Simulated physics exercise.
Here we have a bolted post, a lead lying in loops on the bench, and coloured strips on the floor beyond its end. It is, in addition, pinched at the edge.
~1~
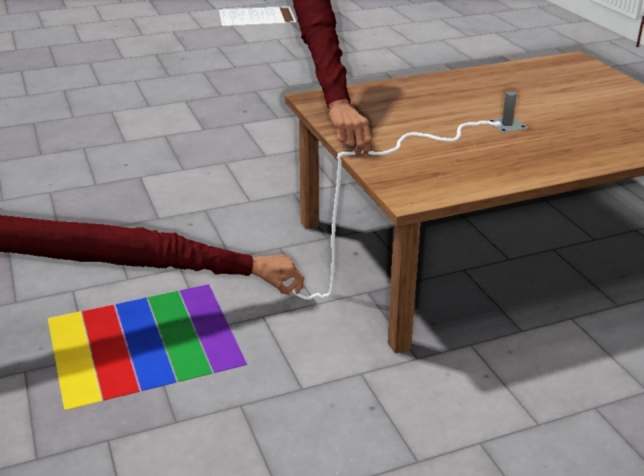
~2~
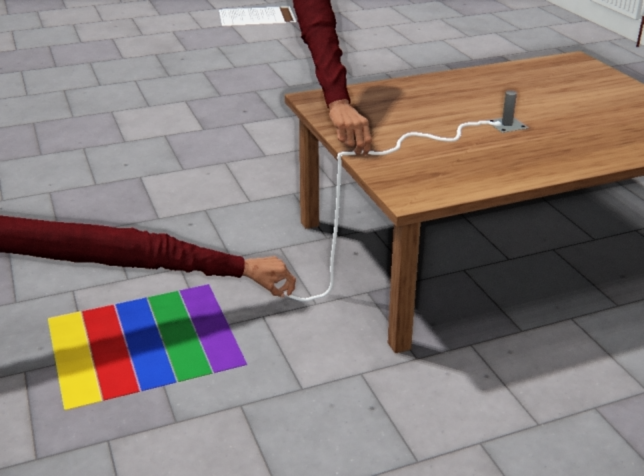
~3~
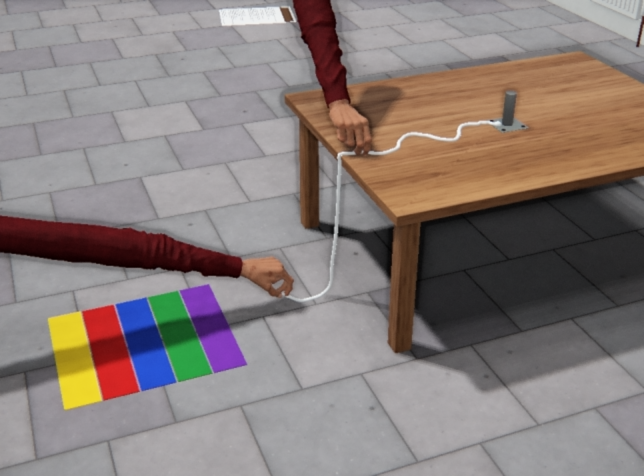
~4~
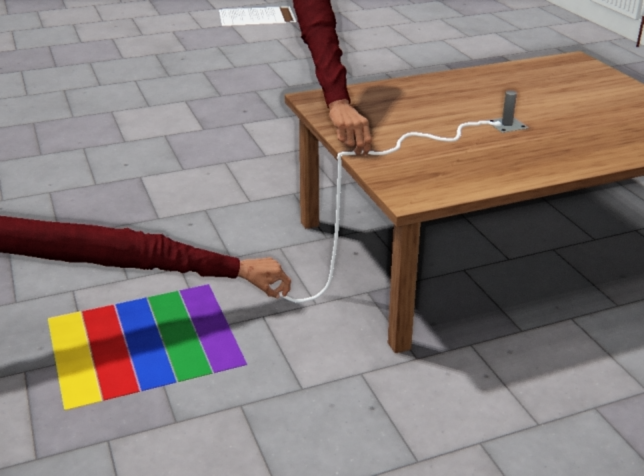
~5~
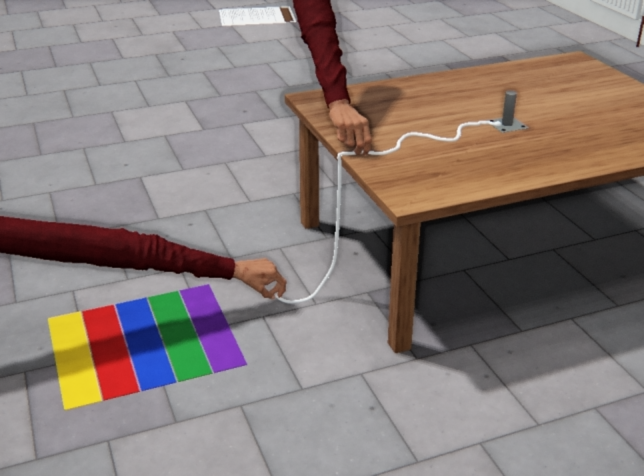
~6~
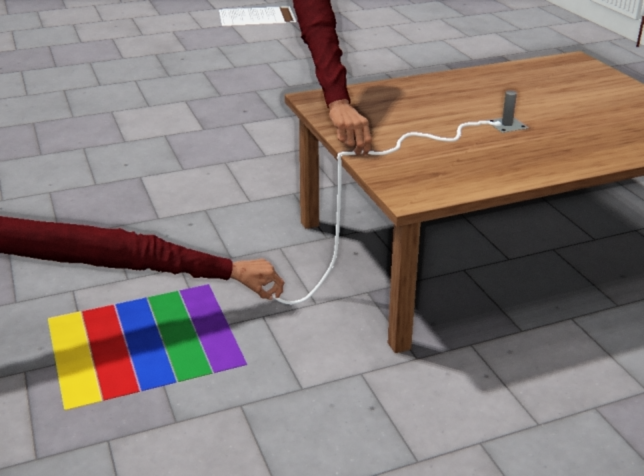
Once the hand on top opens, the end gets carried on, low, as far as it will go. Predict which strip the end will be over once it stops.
I would say the blue strip.
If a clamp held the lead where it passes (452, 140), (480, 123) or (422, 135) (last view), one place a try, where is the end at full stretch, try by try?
Approximately (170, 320), (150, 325) and (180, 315), respectively.
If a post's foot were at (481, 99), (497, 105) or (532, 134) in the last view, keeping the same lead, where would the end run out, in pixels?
The first try gives (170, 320), the second (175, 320) and the third (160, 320).
A little later, end near (216, 309); over purple.
Next, end near (171, 319); over green.
When it is tight, end near (144, 325); over blue. It gets as far as the blue strip.
